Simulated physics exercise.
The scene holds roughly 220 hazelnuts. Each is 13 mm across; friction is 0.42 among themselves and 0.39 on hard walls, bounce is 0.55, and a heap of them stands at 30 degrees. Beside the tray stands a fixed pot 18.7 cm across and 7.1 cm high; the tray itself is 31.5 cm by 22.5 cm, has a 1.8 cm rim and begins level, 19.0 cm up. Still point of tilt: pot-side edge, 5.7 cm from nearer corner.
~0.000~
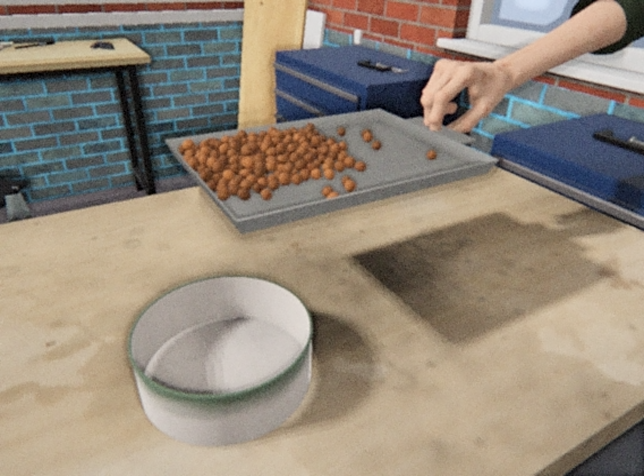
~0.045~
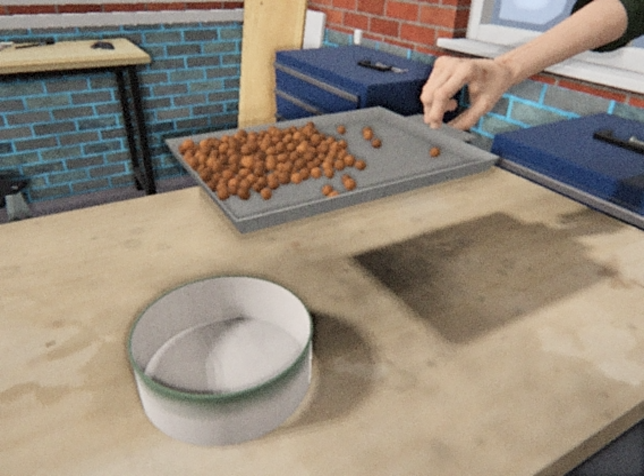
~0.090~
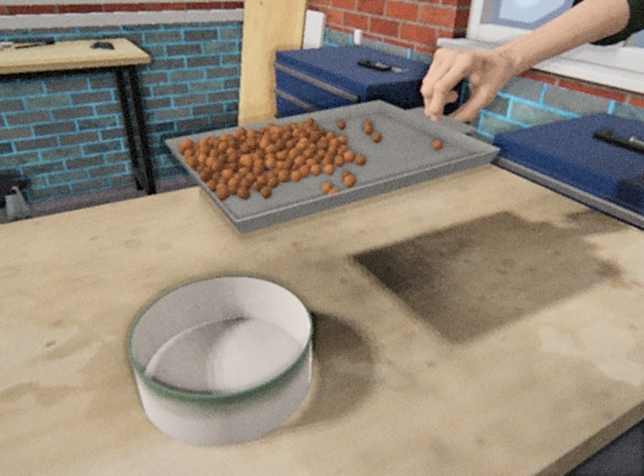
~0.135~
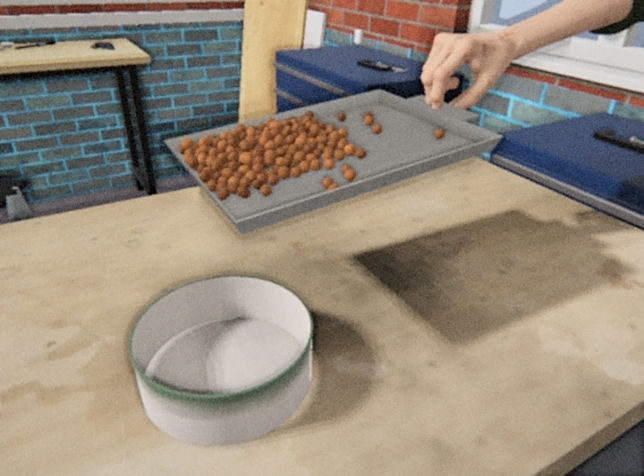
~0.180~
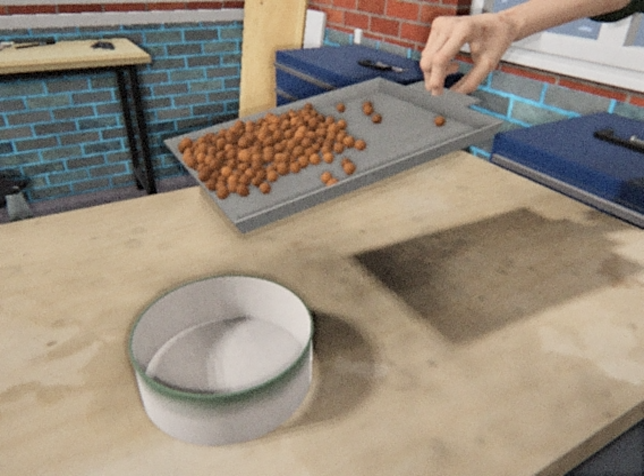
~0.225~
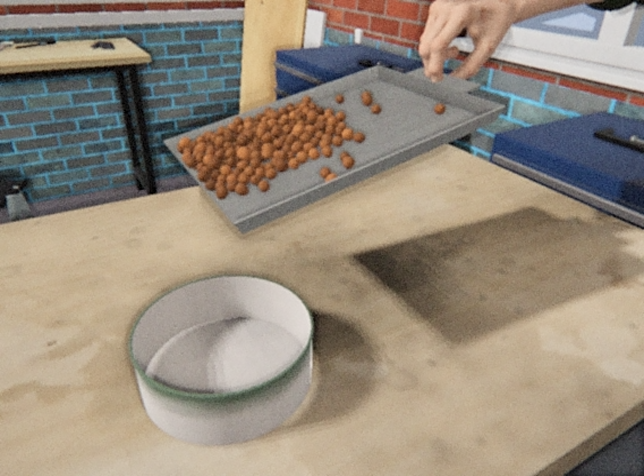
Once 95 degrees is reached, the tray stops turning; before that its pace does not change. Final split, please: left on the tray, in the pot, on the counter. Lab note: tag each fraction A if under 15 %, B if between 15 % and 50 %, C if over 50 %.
Left on the tray = A, pot = B, counter = C.
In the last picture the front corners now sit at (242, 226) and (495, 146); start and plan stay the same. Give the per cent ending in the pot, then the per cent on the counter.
Pot 80, counter 20.
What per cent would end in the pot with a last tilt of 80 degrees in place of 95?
I'd put it at close to 40 per cent.
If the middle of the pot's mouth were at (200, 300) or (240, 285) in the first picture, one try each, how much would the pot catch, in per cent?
Near 65 and 25 percent, one try each.
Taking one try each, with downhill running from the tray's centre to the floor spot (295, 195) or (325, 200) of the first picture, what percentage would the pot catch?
Estimate: Some 95 % and some 80 % respectively.
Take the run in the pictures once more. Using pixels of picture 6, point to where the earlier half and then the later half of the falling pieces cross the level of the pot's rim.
At roughly (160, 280) first, later on at (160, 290).
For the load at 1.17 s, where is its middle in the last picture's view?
Approx. (166, 206).
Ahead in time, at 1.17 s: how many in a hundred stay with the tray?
Roughly 45 per cent.
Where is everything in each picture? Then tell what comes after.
The first frame shows tray tilt 0 degrees, front corners at (241, 216) and (490, 159); middle of the pieces at (274, 157); pot at (223, 326).
The second frame shows tray tilt 1 degrees, front corners at (241, 216) and (490, 156); middle of the pieces at (274, 157).
The third frame shows tray tilt 2 degrees, front corners at (240, 216) and (492, 148); middle of the pieces at (273, 154).
The fourth frame shows tray tilt 5 degrees, front corners at (240, 216) and (494, 135), lowest corner left front; middle of the pieces at (273, 150).
The fifth frame shows tray tilt 8 degrees, front corners at (239, 217) and (495, 121), lowest corner left front; middle of the pieces at (272, 146).
The sixth frame shows tray tilt 12 degrees, front corners at (238, 217) and (496, 106), lowest corner left front; middle of the pieces at (271, 142); pot at (224, 326). Its pace works out near 70 degrees a second.
After 0.79 s, tilt 51 degrees; the tray holds 100 %, the pot 0 %.
Then, at 1.17 s, tilt 78 degrees; the tray holds 45 %, the pot 10 %.
Then, at 1.63 s, tilt 95 degrees; the tray holds 0 %, the pot 40 %.
At rest (2.4 s), tray 0 %, pot 40 %, counter 60 %.
